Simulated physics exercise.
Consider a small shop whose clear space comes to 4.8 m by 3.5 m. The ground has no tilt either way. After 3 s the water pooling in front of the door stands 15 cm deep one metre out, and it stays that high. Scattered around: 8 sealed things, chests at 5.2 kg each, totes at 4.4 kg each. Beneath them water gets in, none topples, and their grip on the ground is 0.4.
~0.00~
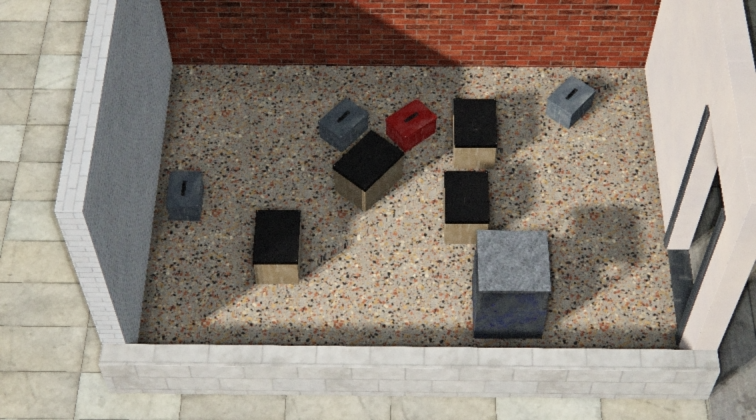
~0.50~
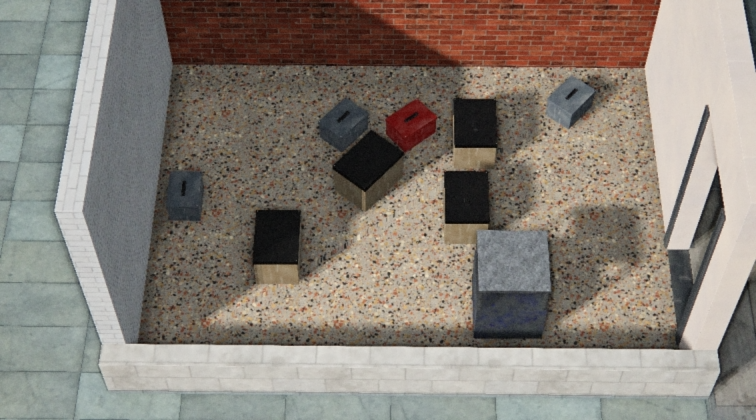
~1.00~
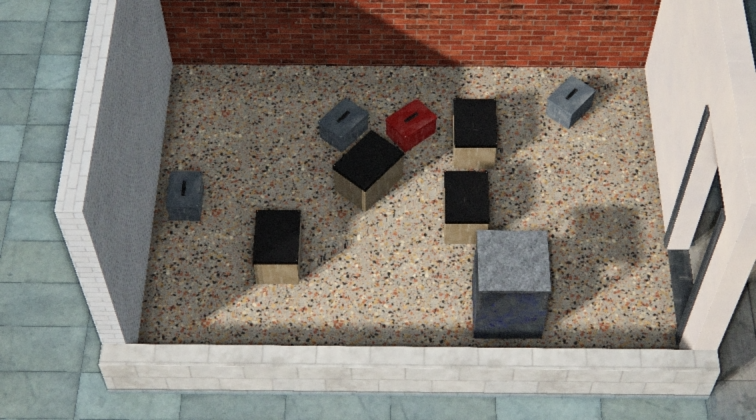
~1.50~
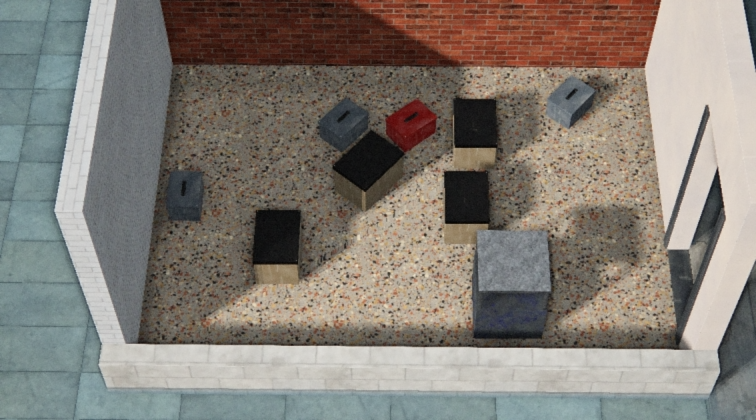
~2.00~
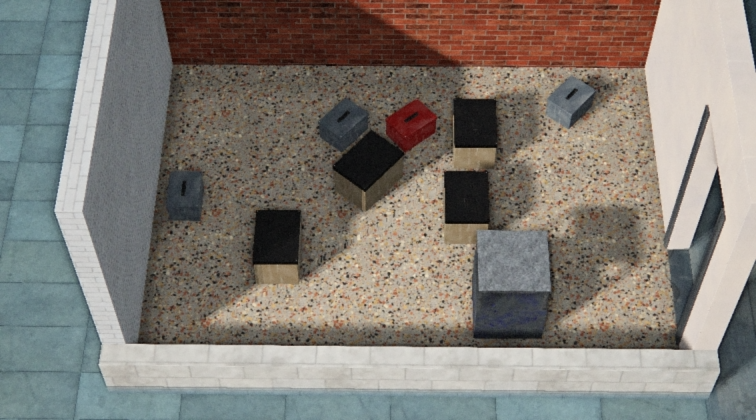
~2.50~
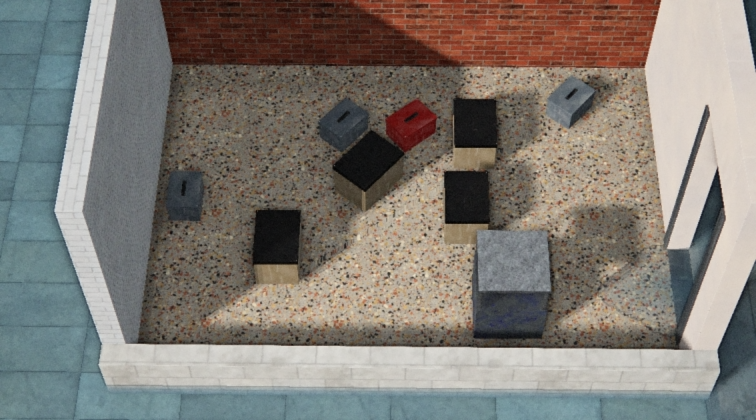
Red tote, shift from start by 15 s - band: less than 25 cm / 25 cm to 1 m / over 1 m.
Band: Over 1 m.
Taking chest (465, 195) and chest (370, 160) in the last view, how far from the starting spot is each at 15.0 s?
In turn: 200 cm, 150 cm.
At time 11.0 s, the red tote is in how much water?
4 cm or so.
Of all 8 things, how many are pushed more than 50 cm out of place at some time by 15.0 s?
That makes 6.
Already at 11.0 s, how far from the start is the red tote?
By then it has shifted roughly 140 cm.
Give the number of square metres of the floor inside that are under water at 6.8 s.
Around 12.0 m2 of it.
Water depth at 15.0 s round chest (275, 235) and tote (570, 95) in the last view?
About 7 and 3 cm.
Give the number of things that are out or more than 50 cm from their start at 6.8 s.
By that time the total stands at 2.
After 3.5 s the red tote is near (411, 118), 0.0 m from its start, aground; 0 afloat.
After 6.8 s the red tote is near (401, 91), 0.3 m from its start, aground; 1 afloat.
After 11.0 s the red tote is near (283, 64), 1.4 m from its start, afloat; 6 afloat.
After 15.0 s the red tote is near (188, 86), 2.2 m from its start, afloat; 7 afloat.
